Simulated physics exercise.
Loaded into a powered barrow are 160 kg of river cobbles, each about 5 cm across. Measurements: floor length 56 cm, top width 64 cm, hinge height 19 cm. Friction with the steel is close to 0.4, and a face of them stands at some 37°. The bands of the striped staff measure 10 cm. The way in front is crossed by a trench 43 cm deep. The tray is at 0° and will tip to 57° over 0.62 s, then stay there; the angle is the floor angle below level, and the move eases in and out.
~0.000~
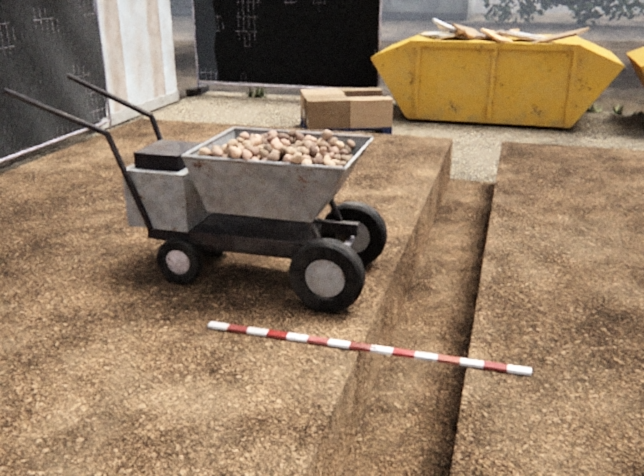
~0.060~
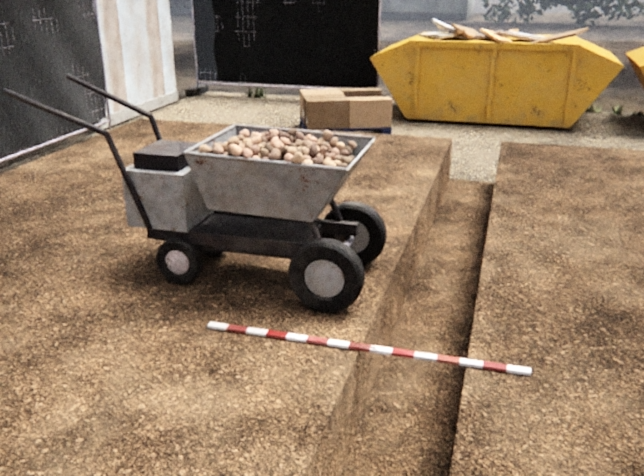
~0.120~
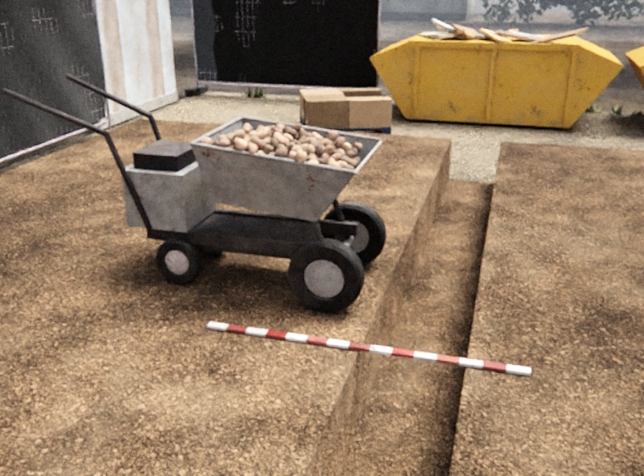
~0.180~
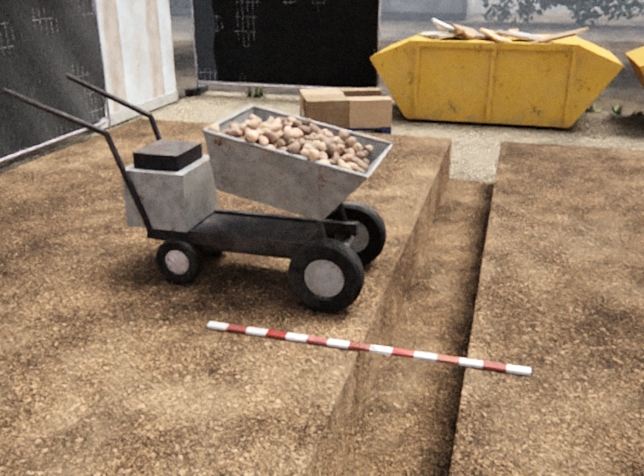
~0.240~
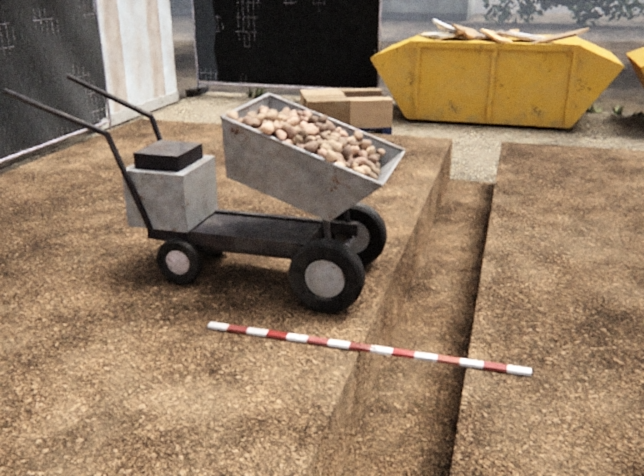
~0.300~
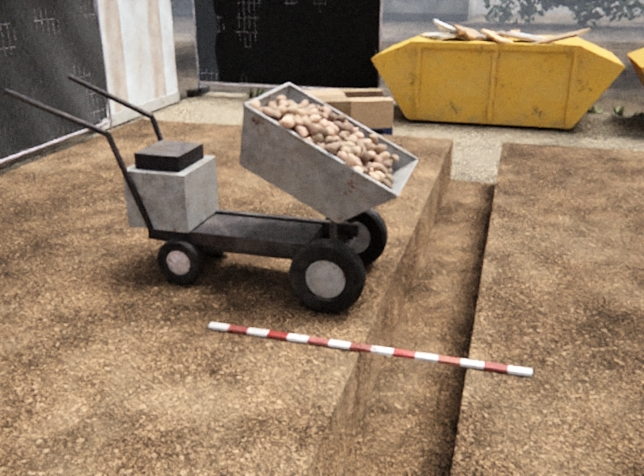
A powered barrow standing beside a trench, its grey tray of cobbles steadily tilting down to the right as the rear rises.
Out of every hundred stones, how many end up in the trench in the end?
Around 13 in every hundred.
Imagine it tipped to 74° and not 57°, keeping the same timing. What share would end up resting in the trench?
In that case near 25 per cent.
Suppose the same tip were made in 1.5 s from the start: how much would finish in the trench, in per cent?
I'd put it at some 25 in a hundred.
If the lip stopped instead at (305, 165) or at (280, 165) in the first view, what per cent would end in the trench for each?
Some 35 and some 50 per cent, in that order.
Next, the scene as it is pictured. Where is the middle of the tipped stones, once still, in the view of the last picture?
The stones end up centred near (530, 307).
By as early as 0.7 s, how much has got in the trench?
Close to 10 per cent at that time.
After 0.5 s the floor is at 48°; 100 % in the tray; the foremost stones are at (415, 196).
After 0.7 s the floor is at 57°; 85 % in the tray, 9 % in the trench, 6 % past the trench; the foremost stones are at (500, 286).
After 1.1 s the floor is at 57°; 51 % in the tray, 7 % in the trench, 42 % past the trench; the foremost stones are at (639, 329).
After 3.0 s the floor is at 57°; 44 % in the tray, 13 % in the trench, 43 % past the trench; the foremost stones are past the picture's edge.
